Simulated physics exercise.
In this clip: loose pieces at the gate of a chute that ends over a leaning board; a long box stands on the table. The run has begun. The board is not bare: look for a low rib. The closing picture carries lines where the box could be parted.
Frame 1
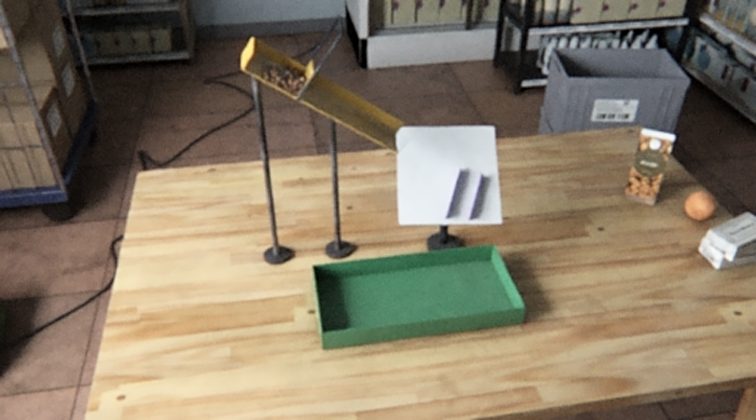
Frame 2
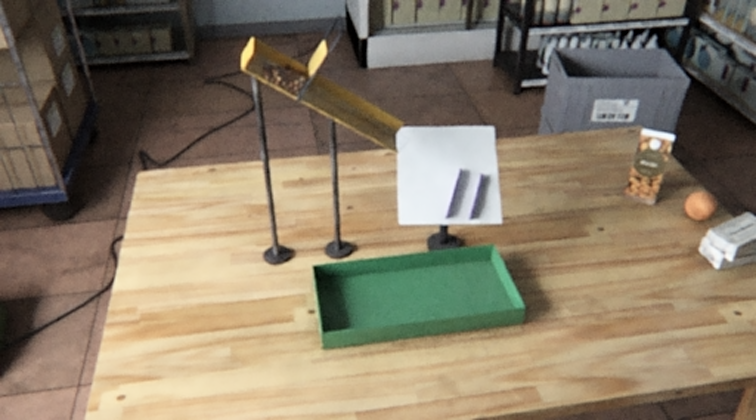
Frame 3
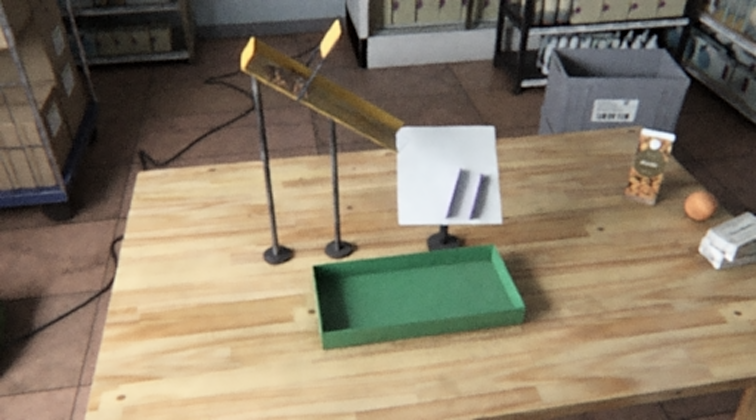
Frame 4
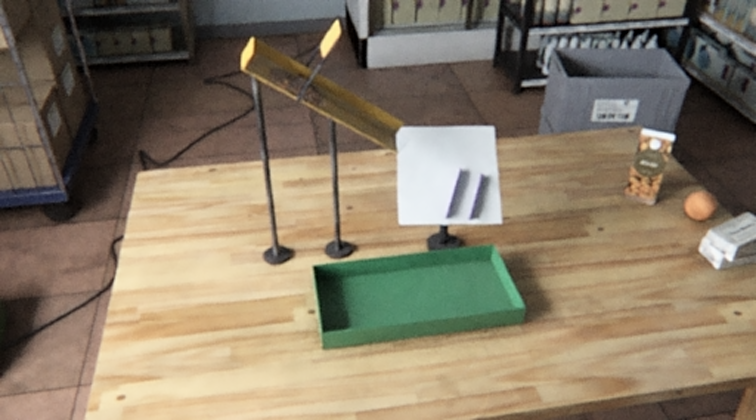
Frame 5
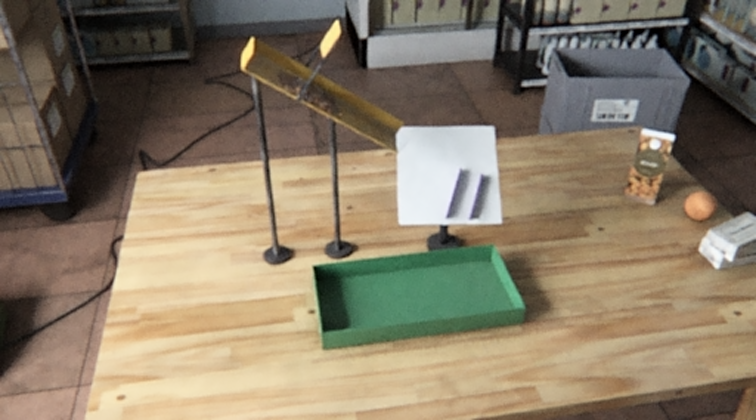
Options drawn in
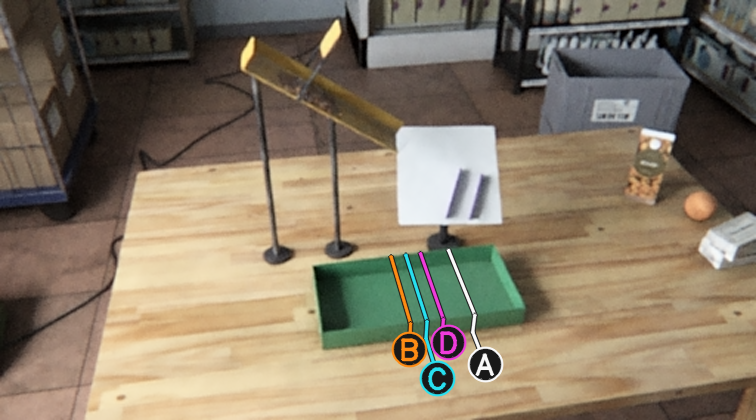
A yellow chute's gate swings up and small brown pieces slide slowly down it.
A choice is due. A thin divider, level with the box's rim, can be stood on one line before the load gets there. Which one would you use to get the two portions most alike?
D beats the others.
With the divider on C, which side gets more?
The right side.
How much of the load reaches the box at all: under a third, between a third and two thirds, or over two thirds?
Over two thirds.
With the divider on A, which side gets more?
More lands on the left.
On the marked copy, line A crosses the front rim at (474, 314); line B crosses the front rim at (410, 322); line C crosses the front rim at (426, 320); line D crosses the front rim at (443, 318).
For line A, of what is caught, all but a few on the left of the divider, only a few on the right.
For line B, of what is caught, only a few on the left of the divider, all but a few on the right.
For line C, of what is caught, a small share on the left of the divider, all but a few on the right.
For line D, of what is caught, close to a third on the left of the divider, close to two thirds on the right.
